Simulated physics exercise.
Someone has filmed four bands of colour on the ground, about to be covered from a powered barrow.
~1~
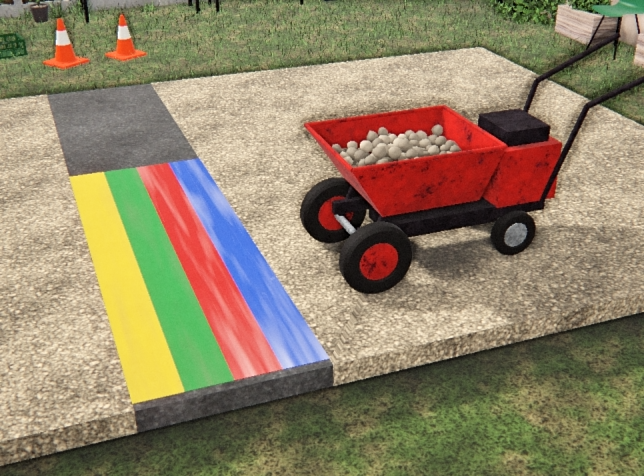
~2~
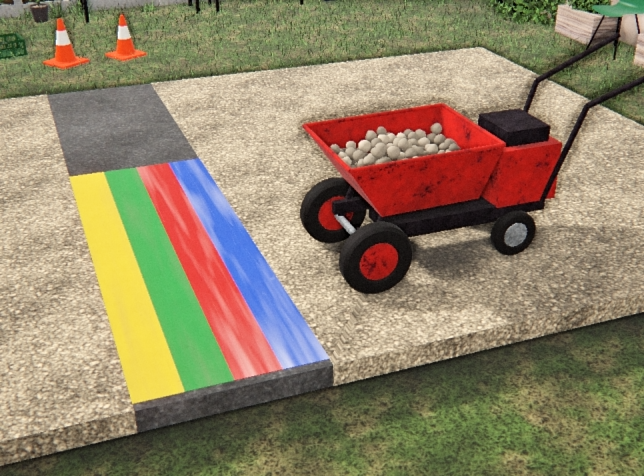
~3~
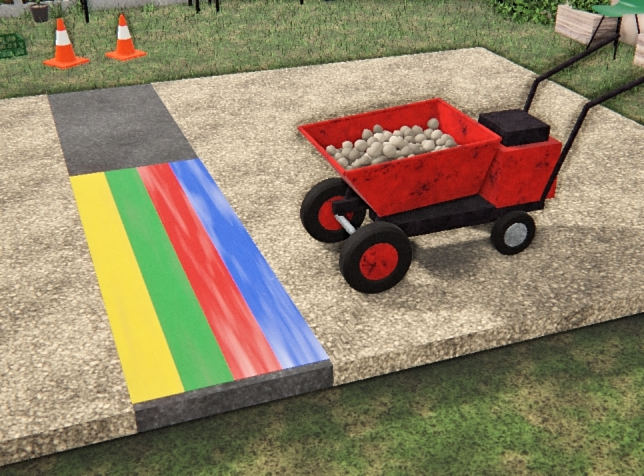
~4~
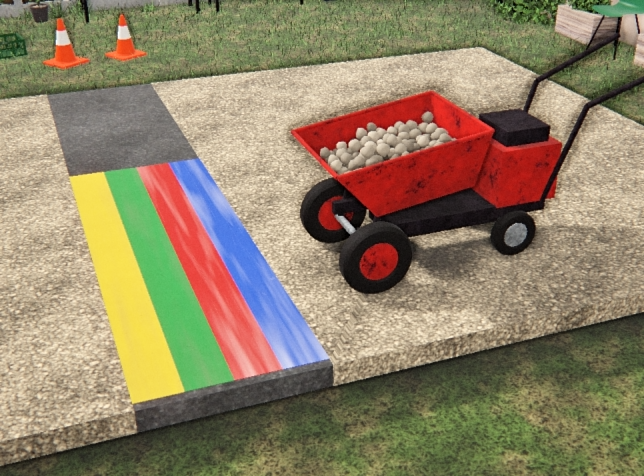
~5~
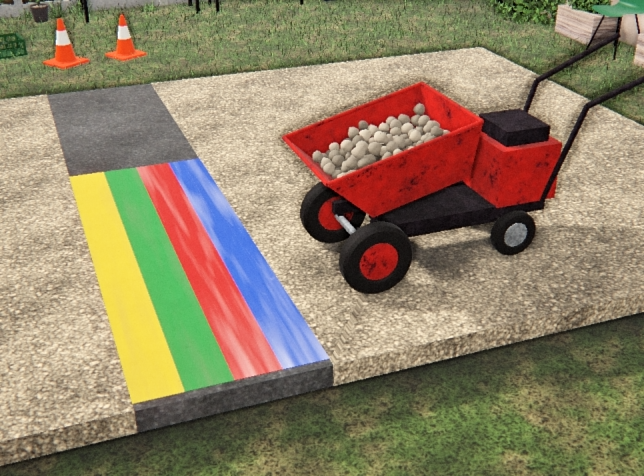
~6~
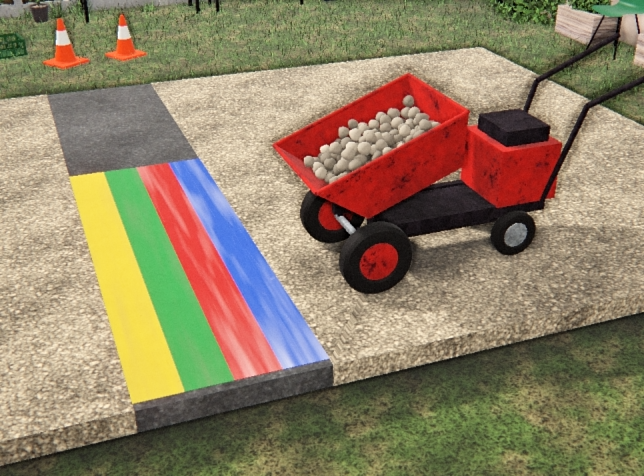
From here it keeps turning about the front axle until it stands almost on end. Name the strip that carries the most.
Most covered: The red band.
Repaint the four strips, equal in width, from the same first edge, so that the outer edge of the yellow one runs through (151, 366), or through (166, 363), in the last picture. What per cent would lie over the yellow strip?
Roughly 10 per cent, and 10 per cent.
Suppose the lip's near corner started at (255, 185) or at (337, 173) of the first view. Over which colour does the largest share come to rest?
First the yellow one, then the red strip.
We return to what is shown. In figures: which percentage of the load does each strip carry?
Blue strip: 20 %, red strip: 40 %, green strip: 15 %, yellow strip: 5 %.
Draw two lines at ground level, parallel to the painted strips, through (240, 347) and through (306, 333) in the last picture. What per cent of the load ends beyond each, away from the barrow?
About 40 and 80 per cent.
Shortly afterwards, skip tipped steeply; the whole lot in the skip.
Next, skip tipped right over; the bulk in the skip; a little over the blue strip; near a quarter over the red strip; only a few over the green strip.
Some moments later, skip tipped right over; near a quarter in the skip; near a quarter over the blue strip; near a third over the red strip; a little over the green strip; a little over the yellow strip; only a few off the paint.
In the end, skip tipped right over; near a quarter in the skip; near a quarter over the blue strip; near a third over the red strip; a little over the green strip; a little over the yellow strip; only a few off the paint.
